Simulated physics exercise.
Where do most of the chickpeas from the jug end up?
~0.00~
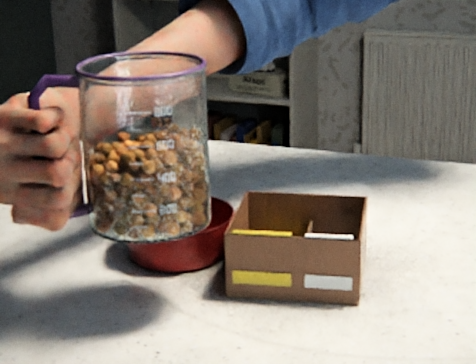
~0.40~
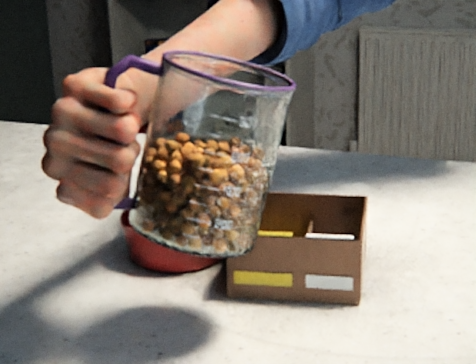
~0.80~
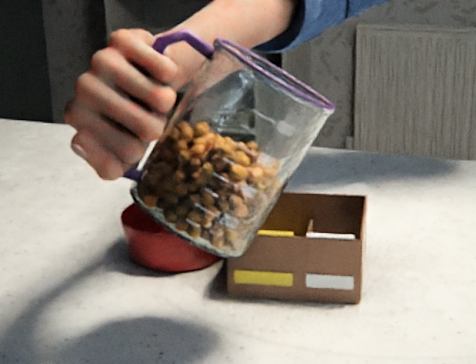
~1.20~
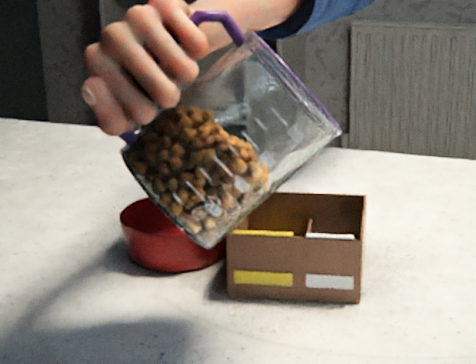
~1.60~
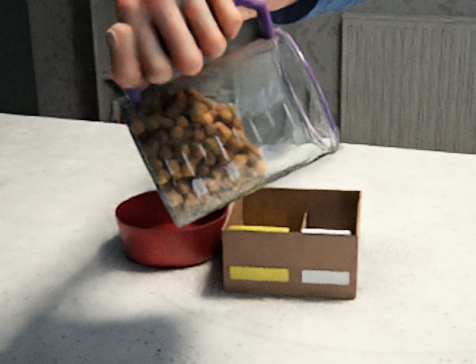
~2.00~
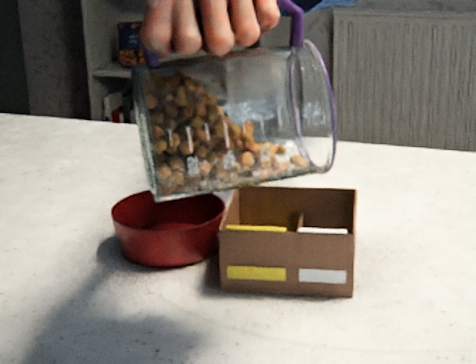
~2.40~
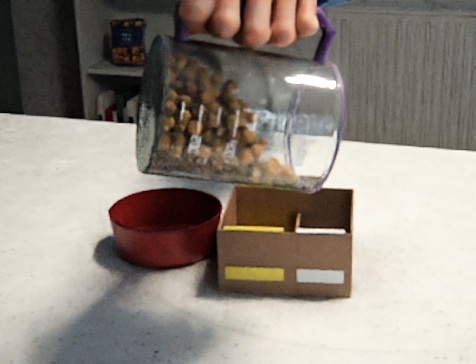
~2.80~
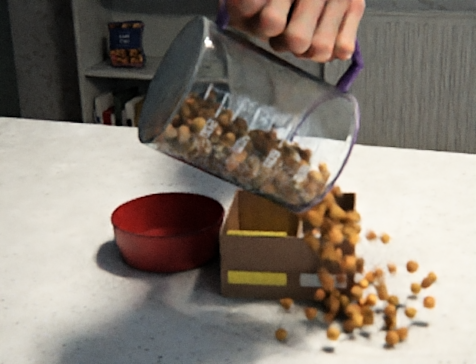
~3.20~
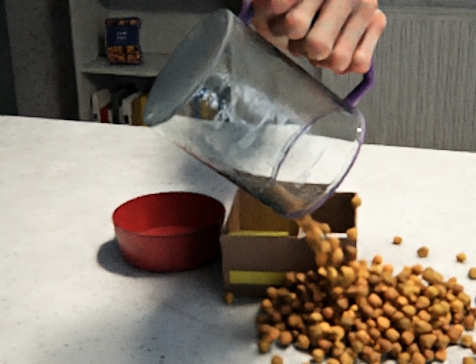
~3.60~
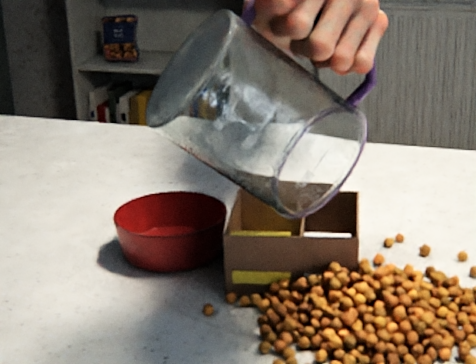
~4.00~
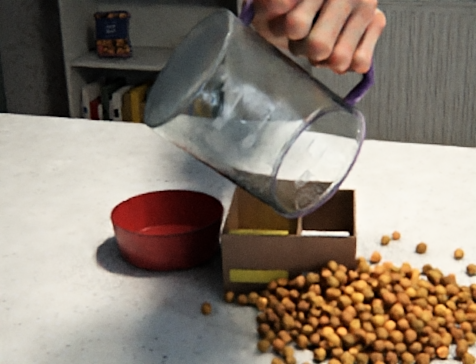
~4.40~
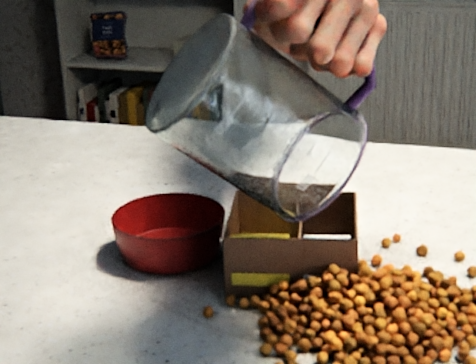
Most of them end up outside the containers, in a heap on the table in front of and to the right of the box. The red dish, the yellow section and the white section each get few or none.
